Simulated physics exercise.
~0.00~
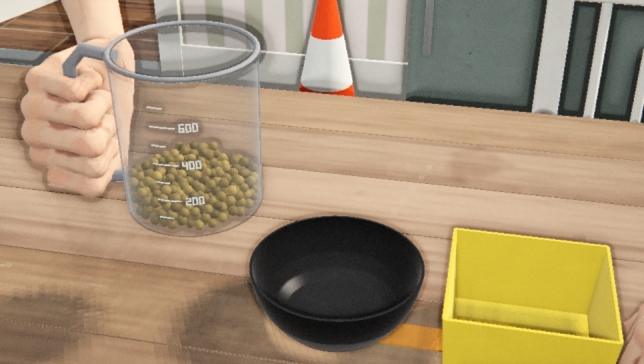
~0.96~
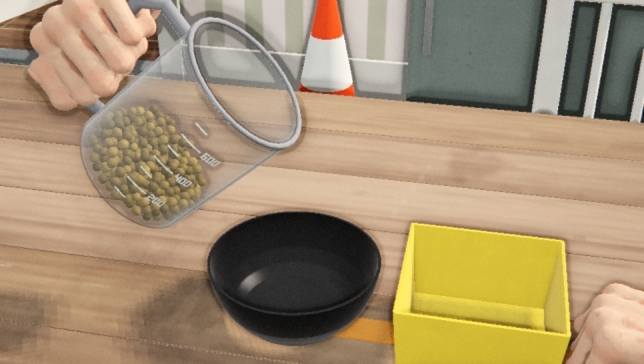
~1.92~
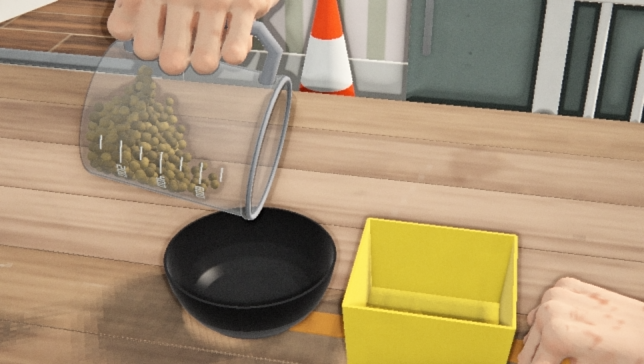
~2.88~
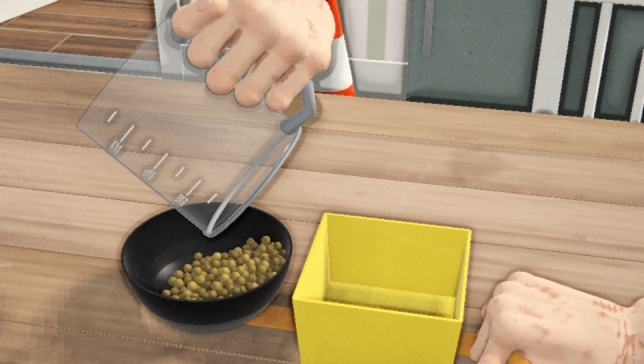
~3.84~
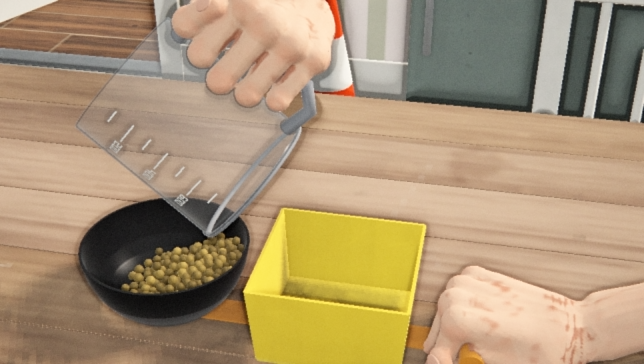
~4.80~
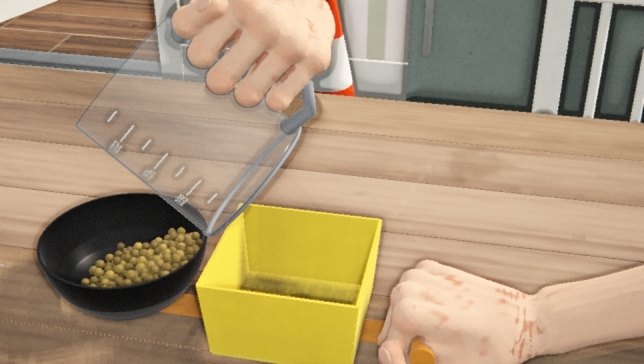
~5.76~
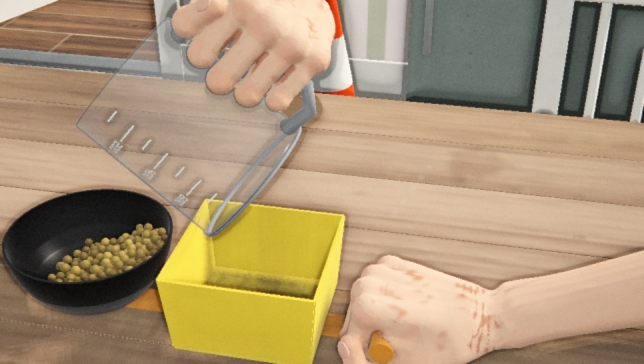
On a wooden counter, a hand tips a clear measuring jug of small greenish pieces until they all fall into a black bowl, while another hand slides the bowl and a joined yellow tin left, leaving the emptied jug tilted above the tin and the pieces in the bowl.
